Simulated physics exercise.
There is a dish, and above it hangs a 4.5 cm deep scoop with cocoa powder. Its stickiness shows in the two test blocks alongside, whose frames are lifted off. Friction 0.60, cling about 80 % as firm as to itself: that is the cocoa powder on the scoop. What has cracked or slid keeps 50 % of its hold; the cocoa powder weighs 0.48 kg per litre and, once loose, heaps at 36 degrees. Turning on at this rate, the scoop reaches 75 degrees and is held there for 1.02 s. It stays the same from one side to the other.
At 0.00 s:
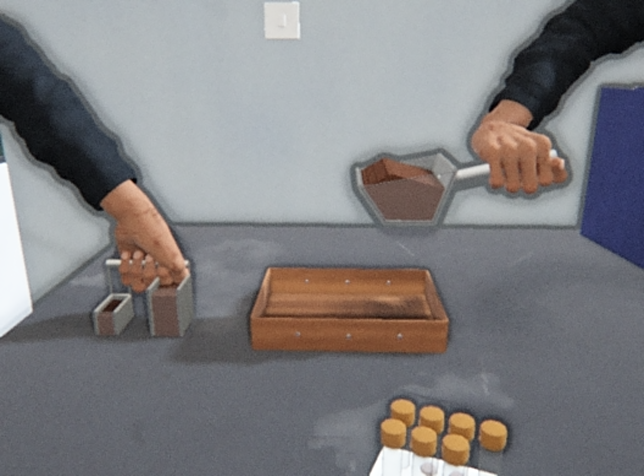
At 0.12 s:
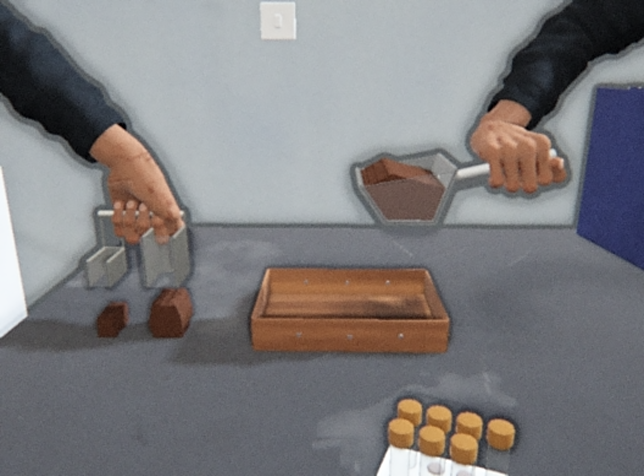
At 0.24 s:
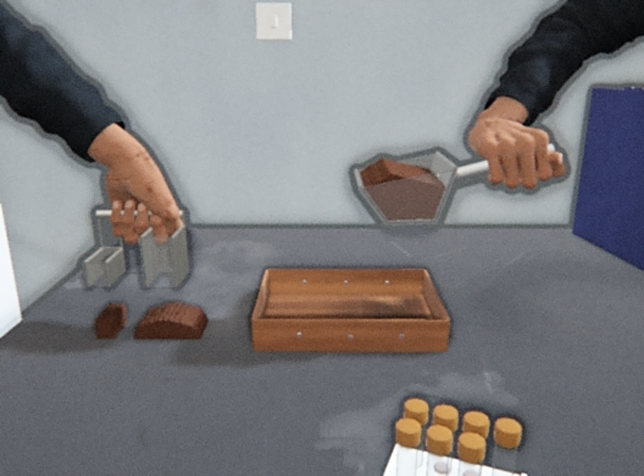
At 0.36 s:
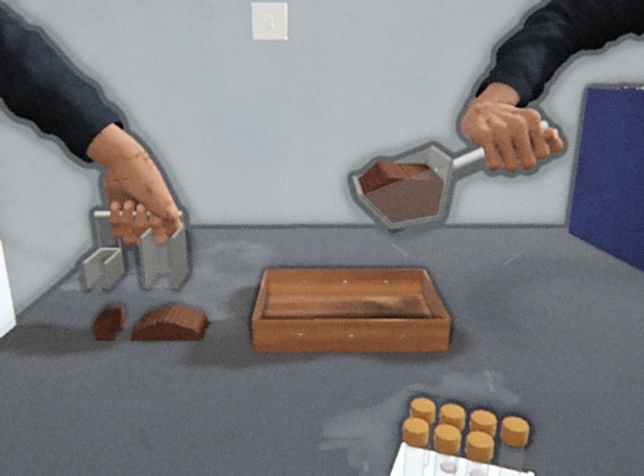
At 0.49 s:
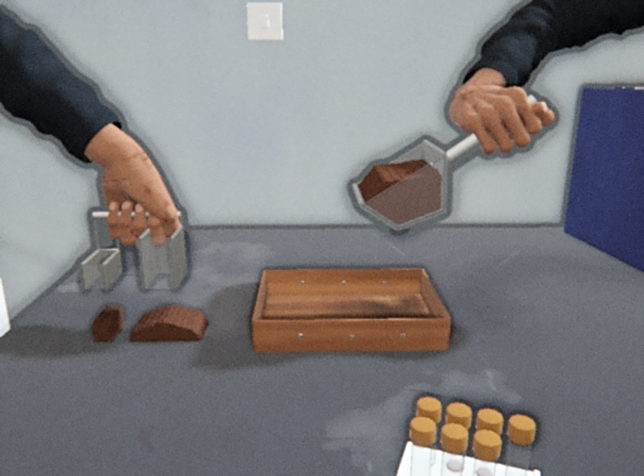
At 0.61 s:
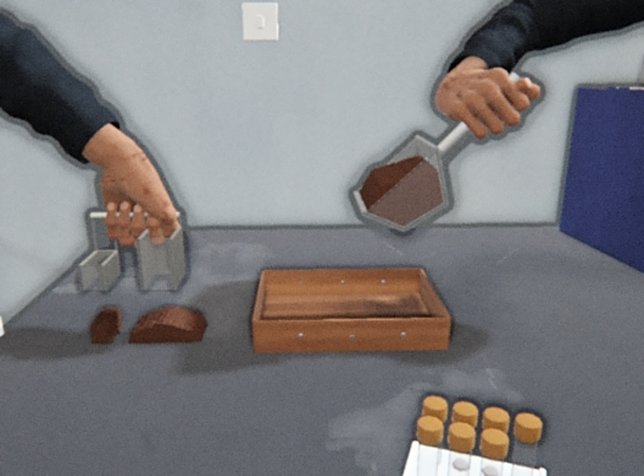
A gloved-looking outline surrounds two dark-sleeved arms above a grey tabletop against a pale wall, seen from the front and slightly above. A clear scoop of brown powder hangs over a wooden tray, with orange-capped tubes in front and two small moulds at left. The left hand lifts the moulds off, the larger brown block slumps, then the right hand tilts the scoop steadily down leftward as the camera drifts slightly.
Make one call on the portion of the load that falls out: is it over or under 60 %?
My call: Over.
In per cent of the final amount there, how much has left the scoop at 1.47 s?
Estimate: Near 90 %.
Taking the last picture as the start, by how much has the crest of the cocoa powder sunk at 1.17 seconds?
The difference comes to roughly 1.5 cm.
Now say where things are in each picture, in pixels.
In the first frame, lip at (362, 186), tilt 0 degrees; highest point of the cocoa powder at (391, 174); test blocks 2.9 cm, 6.1 cm high (left to right).
In the second frame, lip at (363, 186), tilt 0 degrees; highest point of the cocoa powder at (392, 174); test blocks 2.9 cm, 5.1 cm high (left to right).
In the third frame, lip at (363, 187), tilt 2 degrees; highest point of the cocoa powder at (391, 174); test blocks 2.9 cm, 3.0 cm high (left to right).
In the fourth frame, lip at (362, 195), tilt 11 degrees; highest point of the cocoa powder at (388, 178); test blocks 2.9 cm, 2.9 cm high (left to right).
In the fifth frame, lip at (363, 203), tilt 22 degrees; highest point of the cocoa powder at (441, 175); test blocks 2.9 cm, 2.9 cm high (left to right).
In the sixth frame, lip at (365, 211), tilt 32 degrees; highest point of the cocoa powder at (436, 171); test blocks 2.9 cm, 2.9 cm high (left to right).
By 0.86 s, the scoop is at 55 degrees and 0 % has left it.
By 1.17 s, the scoop is at 75 degrees and 40 % has left it.
By 1.47 s, the scoop is at 75 degrees and 64 % has left it.
By 1.77 s, the scoop is at 75 degrees and 68 % has left it.
By 2.14 s, at the end, the scoop is at 75 degrees and 68 % has left it.
